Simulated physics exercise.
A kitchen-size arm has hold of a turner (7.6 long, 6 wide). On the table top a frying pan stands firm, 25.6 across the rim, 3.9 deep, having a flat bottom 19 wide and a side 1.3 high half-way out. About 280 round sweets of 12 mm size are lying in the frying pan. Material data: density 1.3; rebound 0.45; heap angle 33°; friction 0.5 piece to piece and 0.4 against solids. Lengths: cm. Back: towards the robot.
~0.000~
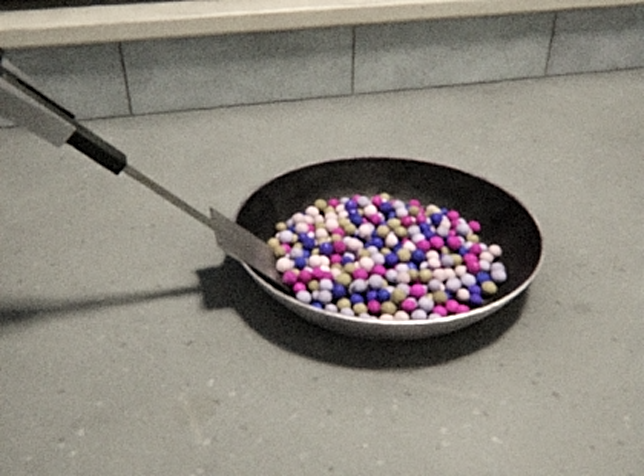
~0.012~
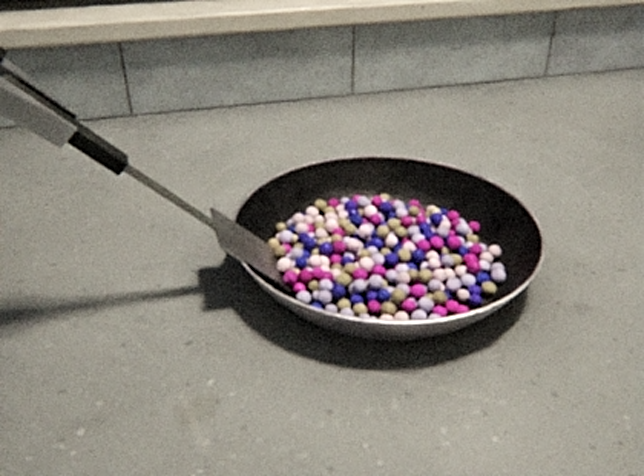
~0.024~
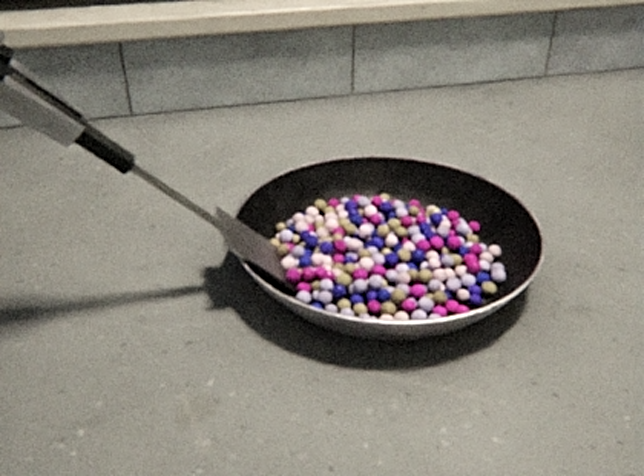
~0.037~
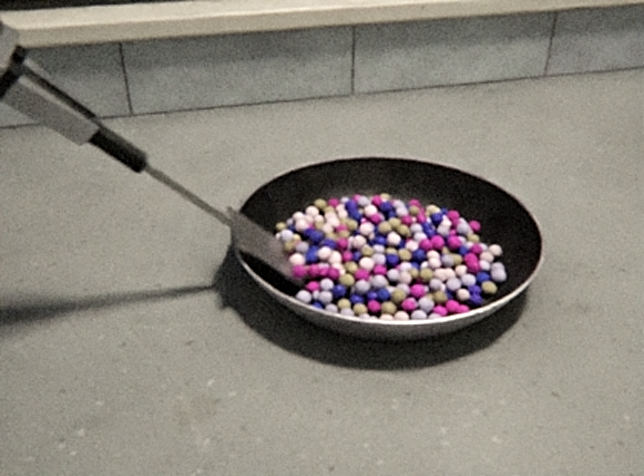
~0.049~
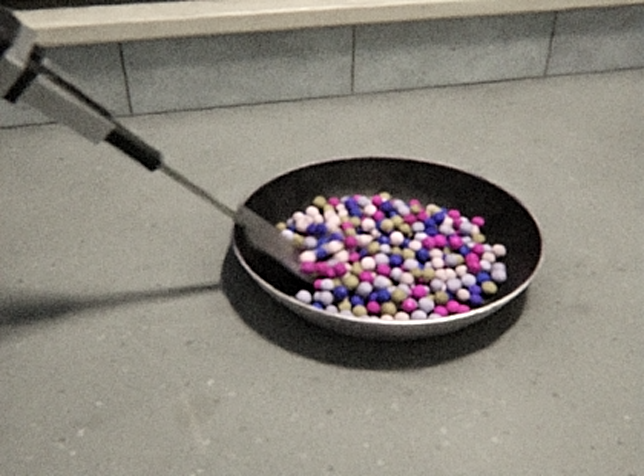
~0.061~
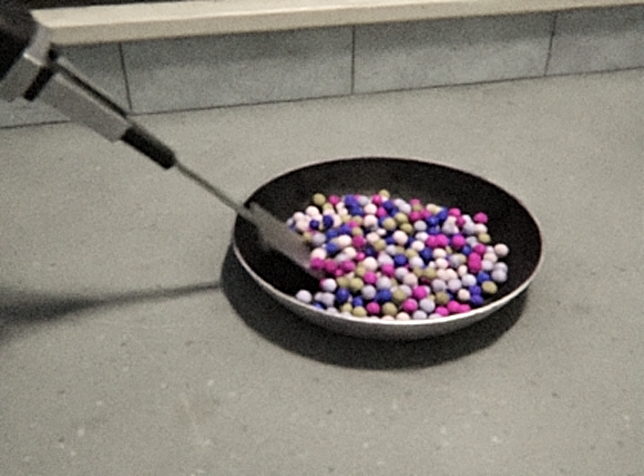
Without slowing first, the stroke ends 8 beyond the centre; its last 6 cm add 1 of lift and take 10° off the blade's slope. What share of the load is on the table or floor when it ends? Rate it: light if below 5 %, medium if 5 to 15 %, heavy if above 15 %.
Rating: Light.
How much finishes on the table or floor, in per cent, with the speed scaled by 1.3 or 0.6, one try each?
Around 5 per cent and around 0 per cent.
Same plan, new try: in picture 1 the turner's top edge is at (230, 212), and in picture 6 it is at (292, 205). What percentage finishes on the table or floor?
It comes to something like 10 %, give or take.
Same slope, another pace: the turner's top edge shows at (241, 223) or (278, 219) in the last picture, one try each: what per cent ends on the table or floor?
First try about 0 %, second try about 10 %.
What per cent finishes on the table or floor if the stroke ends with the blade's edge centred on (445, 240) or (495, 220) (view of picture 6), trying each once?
The two tries give near 0 and near 20 in a hundred.
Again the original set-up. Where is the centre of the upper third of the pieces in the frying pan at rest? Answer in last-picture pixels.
Pixel position: Approx. (481, 228).
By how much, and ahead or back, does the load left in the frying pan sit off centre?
About 4.0 cm ahead.
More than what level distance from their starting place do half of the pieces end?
About 3 cm.
By 0.12 s, sloping 45°, highest piece 5 above the table; 278 in the frying pan.
By 0.17 s, sloping 42°, highest piece 5 above the table; 278 in the frying pan.
By 0.40 s, sloping 35°, highest piece 5 above the table; 275 in the frying pan, 3 on the table or floor.
By 1.45 s, sloping 35°, highest piece 4 above the table; 274 in the frying pan, 4 on the table or floor.
Final count, 274 in the frying pan, 4 on the table or floor. That is 1 % on the table or floor.
